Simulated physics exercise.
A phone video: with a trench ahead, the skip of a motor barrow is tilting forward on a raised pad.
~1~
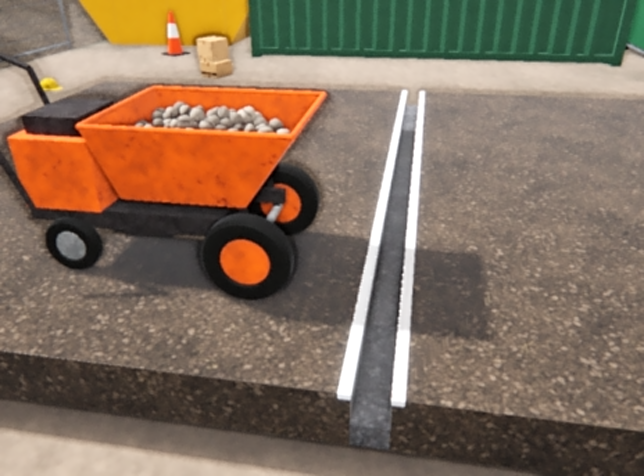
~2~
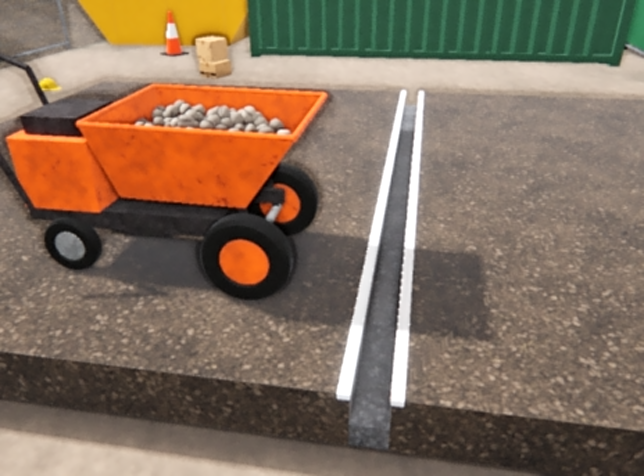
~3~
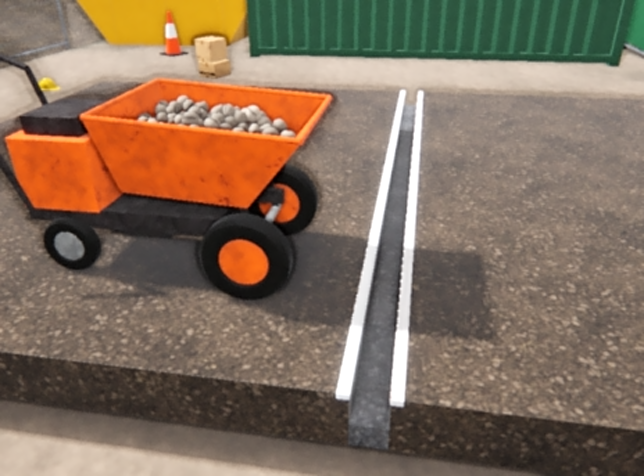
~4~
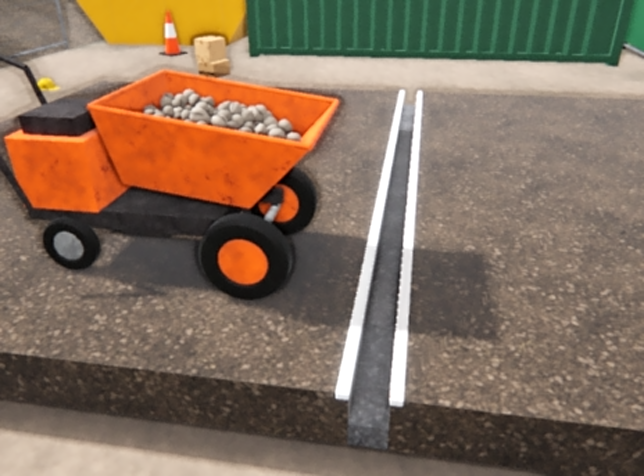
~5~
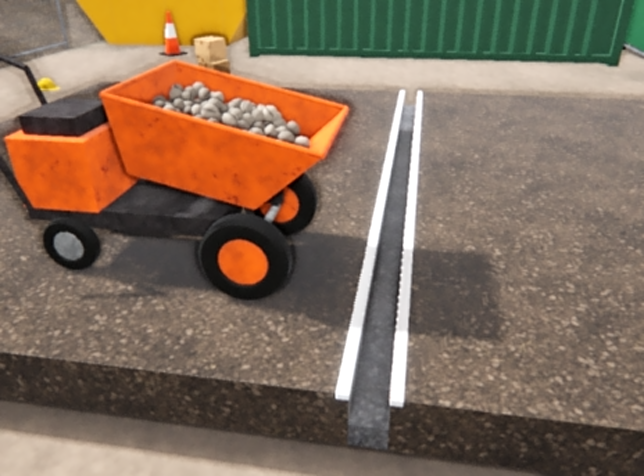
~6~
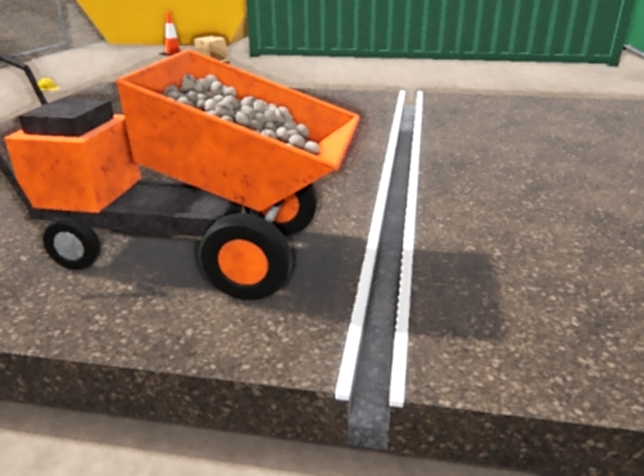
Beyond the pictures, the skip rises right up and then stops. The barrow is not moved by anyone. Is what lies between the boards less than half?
Yes, it is less than half.
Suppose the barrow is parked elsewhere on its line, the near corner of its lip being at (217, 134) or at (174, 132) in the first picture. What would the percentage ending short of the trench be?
In turn, around 30 per cent and 50 per cent.
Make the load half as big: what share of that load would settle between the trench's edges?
Close to 40 per cent.
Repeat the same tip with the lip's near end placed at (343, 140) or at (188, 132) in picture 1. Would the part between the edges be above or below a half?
Result A - a minority; result B - a minority.
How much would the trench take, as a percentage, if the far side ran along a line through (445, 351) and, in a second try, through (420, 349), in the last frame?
For the first it's 70 per cent, for the second 50 per cent.
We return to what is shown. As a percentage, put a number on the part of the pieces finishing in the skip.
My estimate is about 15 per cent.
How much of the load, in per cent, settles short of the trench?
Estimate: Some 0 percent.
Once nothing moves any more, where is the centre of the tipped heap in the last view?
Close to (437, 272) in the last view.
Just after the last frame, skip tipped steeply; every one in the skip.
A moment on, skip tipped right over; the larger part in the skip; just a few in or heaped over the trench; roughly a quarter beyond it; just a few falling.
Further on, skip tipped right over; roughly a quarter in the skip; about a tenth in or heaped over the trench; roughly two thirds beyond it.
When it is over, skip tipped right over; roughly a quarter in the skip; roughly a quarter in or heaped over the trench; roughly two thirds beyond it.
